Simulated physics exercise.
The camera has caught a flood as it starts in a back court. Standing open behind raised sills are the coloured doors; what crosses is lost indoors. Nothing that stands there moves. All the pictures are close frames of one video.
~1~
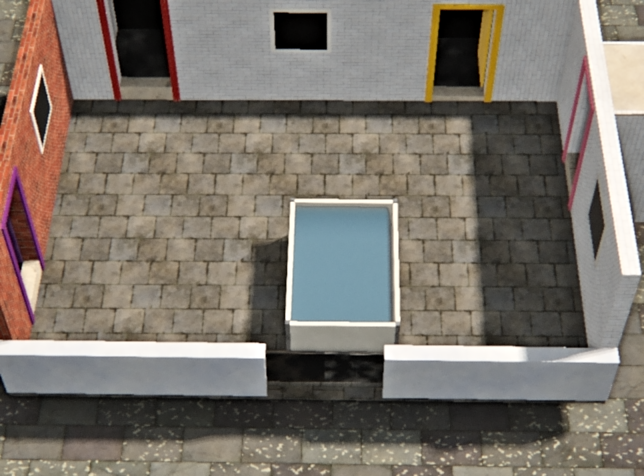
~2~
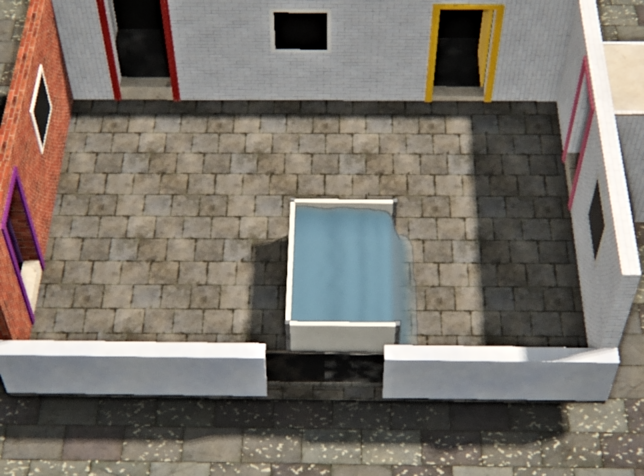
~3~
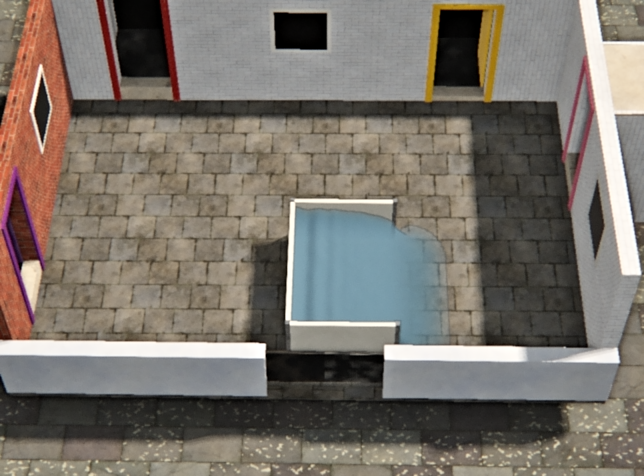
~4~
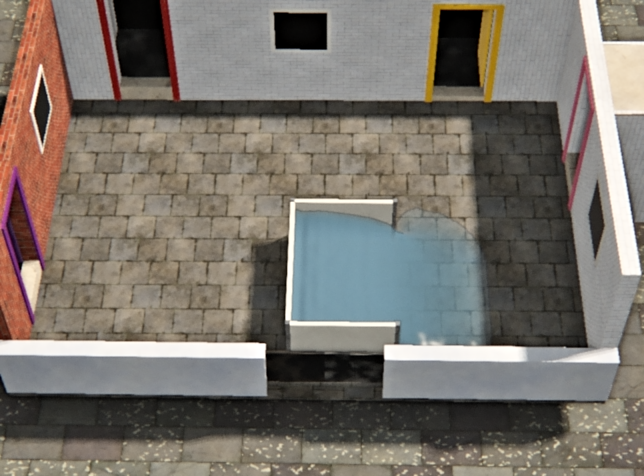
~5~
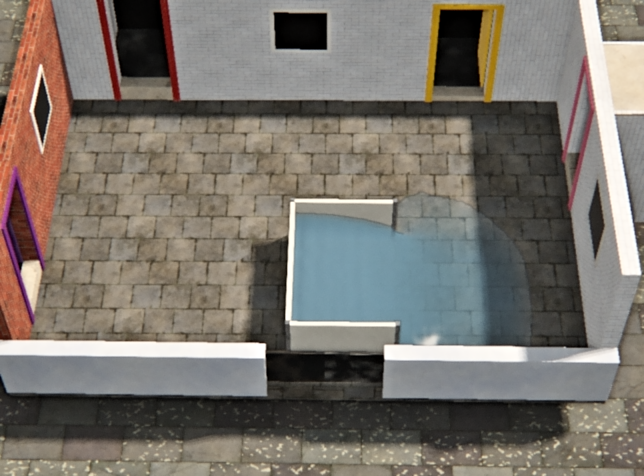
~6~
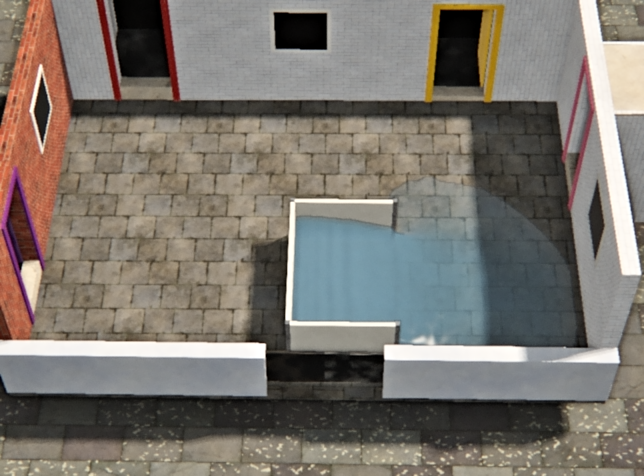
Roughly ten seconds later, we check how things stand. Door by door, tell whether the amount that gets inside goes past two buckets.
As I see it, yellow door: Beyond two buckets. Purple door: Not beyond two buckets. Pink door: Not beyond two buckets. Red door: Not beyond two buckets.
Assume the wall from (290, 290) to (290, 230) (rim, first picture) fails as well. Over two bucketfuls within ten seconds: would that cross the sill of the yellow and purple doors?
Looks like the yellow door doesn't reach it but the purple door tops the limit.
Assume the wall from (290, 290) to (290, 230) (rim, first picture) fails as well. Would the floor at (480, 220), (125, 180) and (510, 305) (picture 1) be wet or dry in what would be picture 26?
Unwetted, submerged, unwetted.
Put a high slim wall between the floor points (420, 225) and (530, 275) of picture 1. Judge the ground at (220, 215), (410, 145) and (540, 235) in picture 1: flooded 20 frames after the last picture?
Results in sequence: Bone-dry / swamped / swamped.
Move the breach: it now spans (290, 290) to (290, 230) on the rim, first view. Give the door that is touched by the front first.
My pick: The one in purple.
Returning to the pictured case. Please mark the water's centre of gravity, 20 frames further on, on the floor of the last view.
The centre of mass sits at about (468, 245).
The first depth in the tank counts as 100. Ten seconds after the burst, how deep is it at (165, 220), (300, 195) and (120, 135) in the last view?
First 4, next 4, last 10 in a hundred.
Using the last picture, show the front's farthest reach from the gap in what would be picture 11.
The front tops out at about (560, 152).
A moment on, water covers 25 % of the floor; the yellow door not reached, the purple door not reached, the pink door wet at the sill, nothing in, the red door not reached.
Next, water covers 30 % of the floor; the yellow door not reached, the purple door not reached, the pink door wet at the sill, nothing in, the red door not reached.
Then, water covers 40 % of the floor; the yellow door under two buckets in, the purple door not reached, the pink door wet at the sill, nothing in, the red door not reached.
Later, water covers 70 % of the floor; the yellow door far over two buckets in, the purple door not reached, the pink door wet at the sill, nothing in, the red door wet at the sill, nothing in.
In the end, water covers 95 % of the floor; the yellow door far over two buckets in, the purple door wet at the sill, nothing in, the pink door wet at the sill, nothing in, the red door wet at the sill, nothing in.
